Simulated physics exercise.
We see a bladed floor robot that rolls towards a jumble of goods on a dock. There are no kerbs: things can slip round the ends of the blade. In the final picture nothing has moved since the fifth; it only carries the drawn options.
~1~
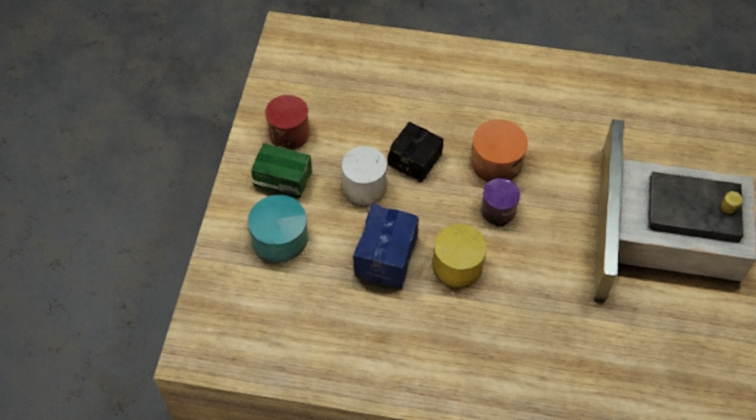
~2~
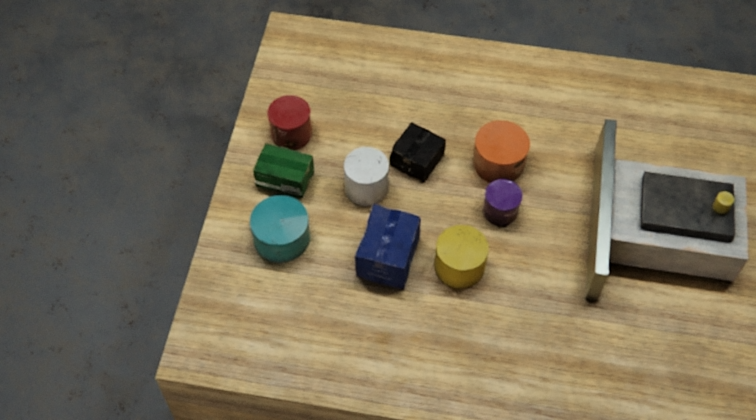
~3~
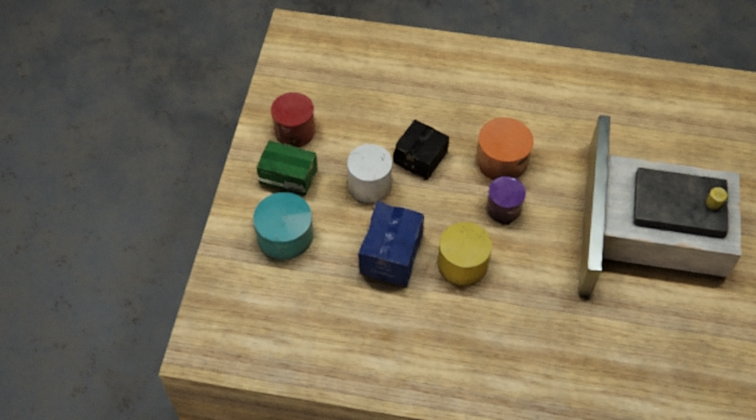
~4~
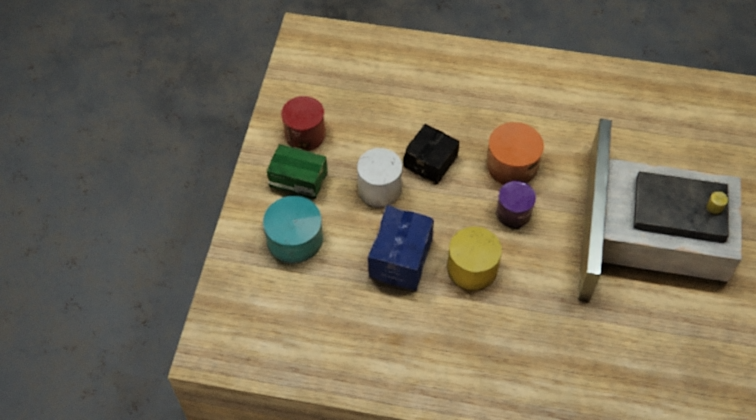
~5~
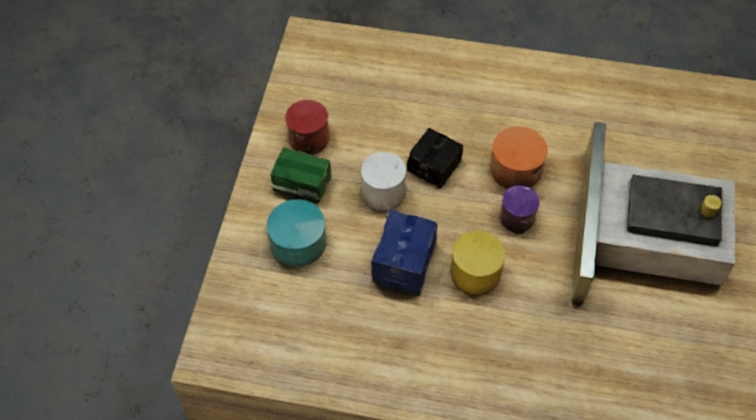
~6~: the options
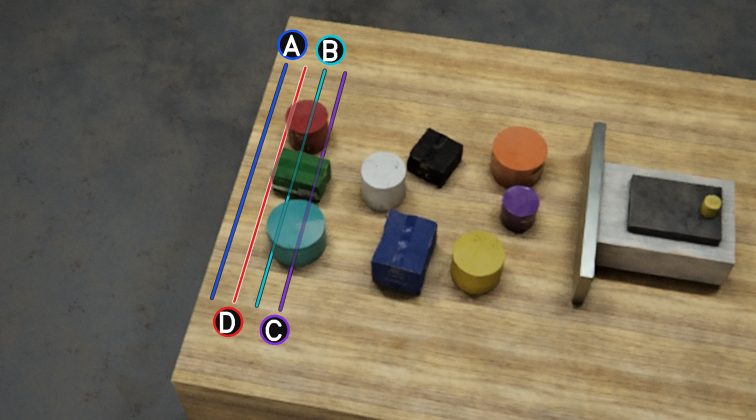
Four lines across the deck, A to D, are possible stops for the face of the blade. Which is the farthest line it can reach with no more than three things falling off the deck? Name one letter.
No farther than C.
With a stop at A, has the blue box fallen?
Yes.
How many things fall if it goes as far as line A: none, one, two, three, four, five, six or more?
In all, six or more.
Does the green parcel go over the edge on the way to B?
Yes.
On the marked copy, A at (252, 172); B at (293, 179); C at (315, 182); D at (273, 176).
Following C. Soon after the start, robot (565, 191); blue box (396, 250); orange pail (463, 147).
Later, robot (462, 175); turquoise canister (245, 225); red pail (283, 122).
In the end, robot (388, 164); turquoise canister over the edge; red pail over the edge; three fallen.
As for the rest, A drops nine; B drops six; D drops six.
